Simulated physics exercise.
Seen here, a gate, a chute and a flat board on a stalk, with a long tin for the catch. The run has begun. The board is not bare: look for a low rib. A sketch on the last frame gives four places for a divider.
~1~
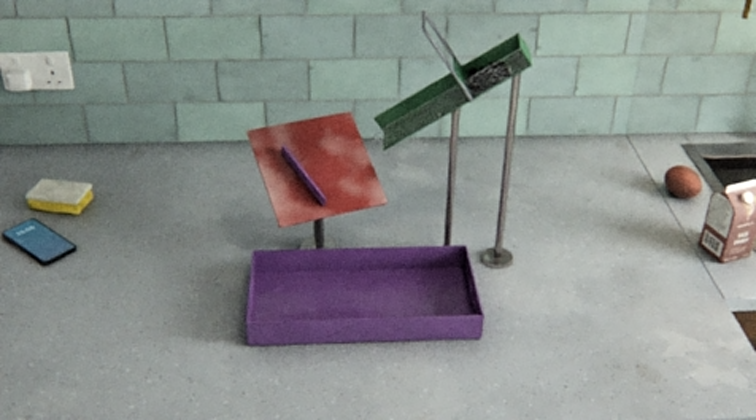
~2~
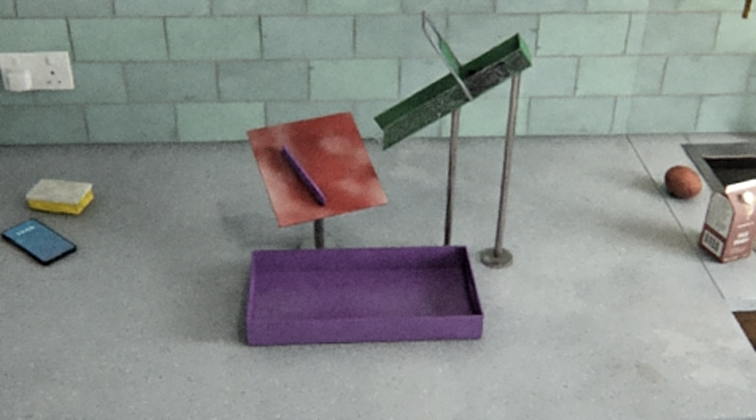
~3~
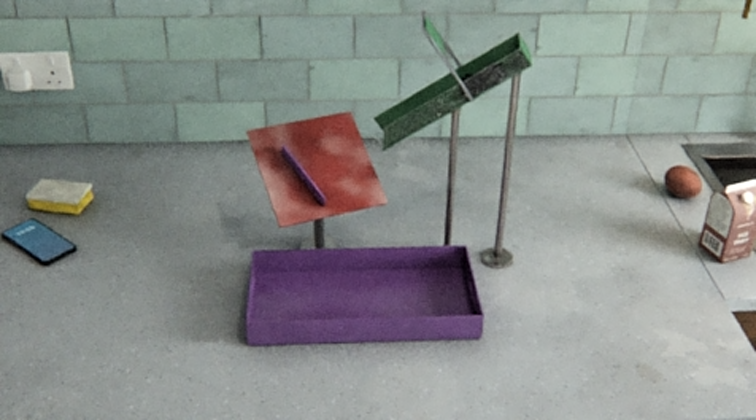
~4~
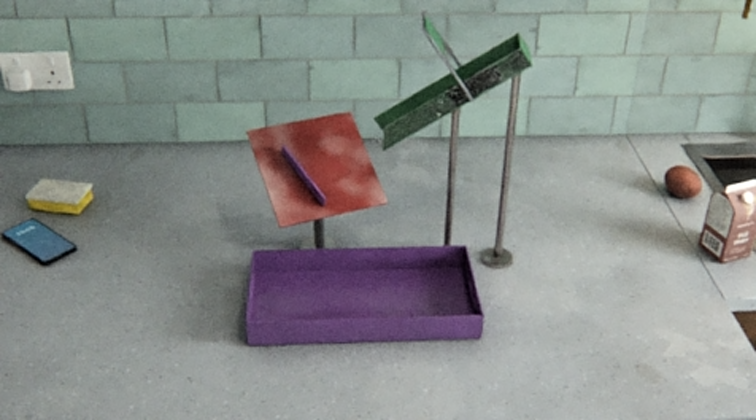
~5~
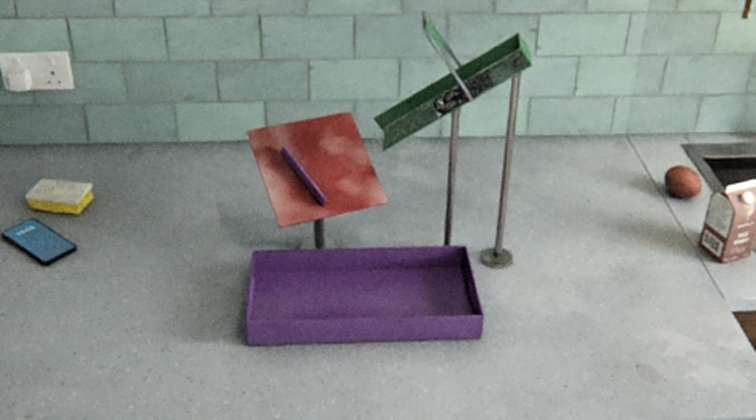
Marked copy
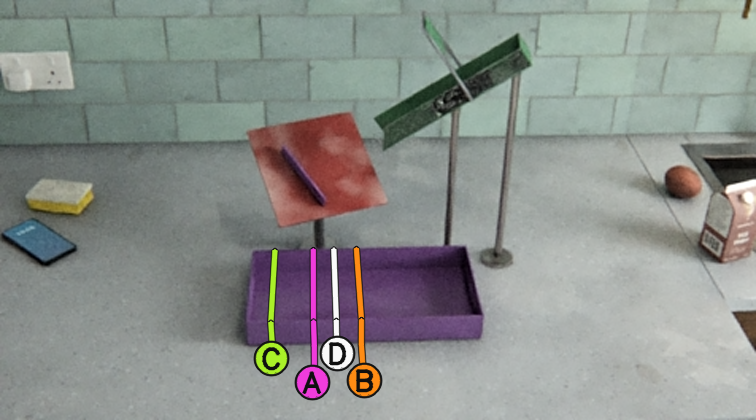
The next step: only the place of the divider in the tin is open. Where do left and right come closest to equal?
Line B.
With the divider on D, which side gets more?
The right side.
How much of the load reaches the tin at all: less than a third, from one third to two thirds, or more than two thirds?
It is more than two thirds.
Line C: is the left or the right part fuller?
The right side.
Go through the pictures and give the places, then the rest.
In the first frame, load behind the gate at (486, 77), black beans; lip of the chute at (384, 142), sloping gently.
In the second frame, middle of the board at (317, 166), tilted fairly steeply; middle of its low edge at (335, 214); of its high edge at (300, 121).
In the third frame, front corners of the tin at (247, 322) and (483, 315), empty; front of the load at (461, 87).
In the fourth frame, middle of the load at (476, 84); its front at (450, 94), about a quarter of the way to the lip; rib from (283, 145) to (326, 199).
In the fifth frame, middle of the load at (466, 90); its front at (433, 110), about a third of the way to the lip.
On the marked copy, line A crosses the front rim at (313, 320); line B crosses the front rim at (361, 319); line C crosses the front rim at (270, 321); line D crosses the front rim at (336, 320).
With A, of what is caught, none on the left of the divider, all on the right.
With B, of what is caught, about two thirds on the left of the divider, about a quarter on the right.
With C, of what is caught, none on the left of the divider, all on the right.
With D, of what is caught, a small part on the left of the divider, nearly all on the right.
